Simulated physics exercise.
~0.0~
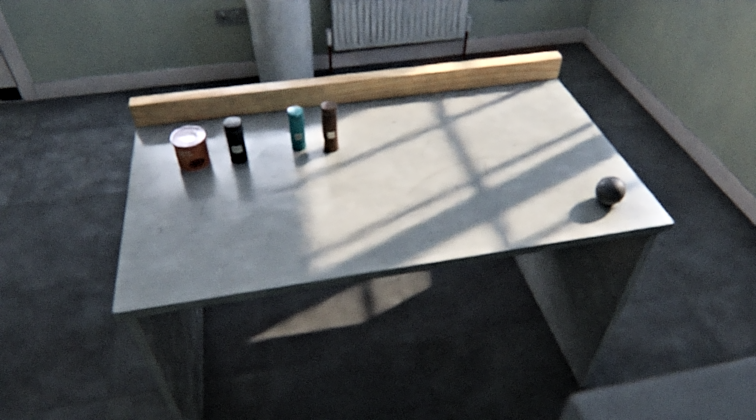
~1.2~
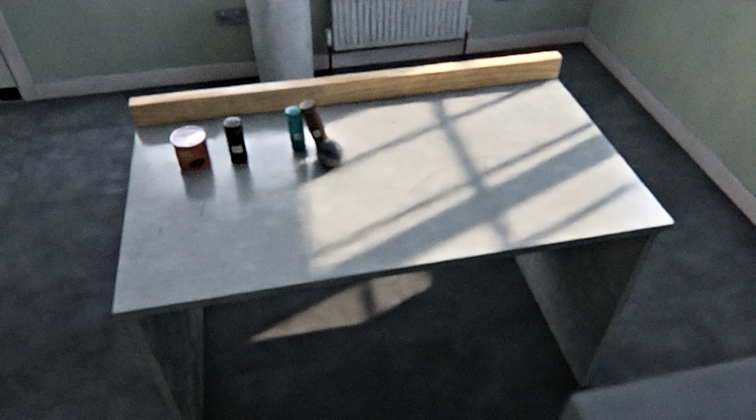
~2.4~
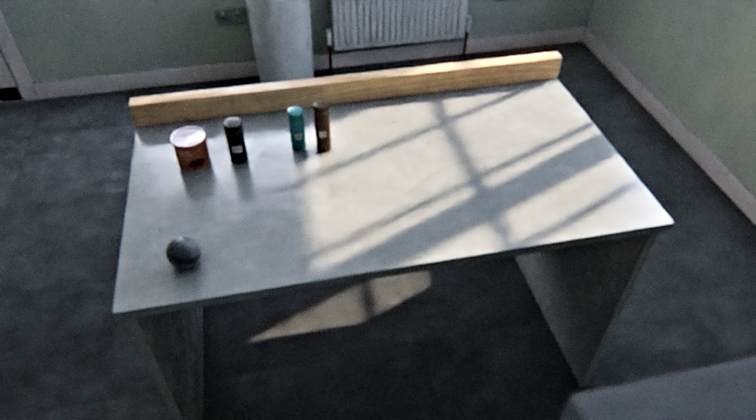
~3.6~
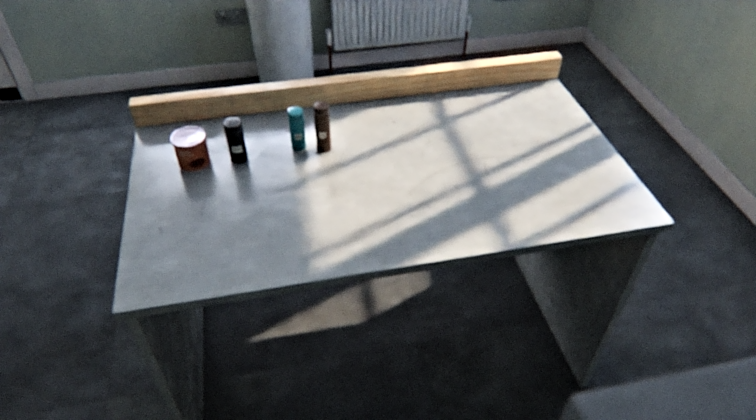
A pale grey table with a wooden rail along its far edge stands on a dark floor, seen from above at an angle, with a radiator behind and window light across its top. Near the rail, from left to right, are an orange tin, a black shaker, a turquoise shaker and a brown shaker, while a dark grey ball sits at the right. The ball travels left to the brown shaker, which leans. The ball then heads toward the near left corner as the shaker stands upright again, slightly left of its first spot. Finally the ball is out of sight, and all four containers remain standing.
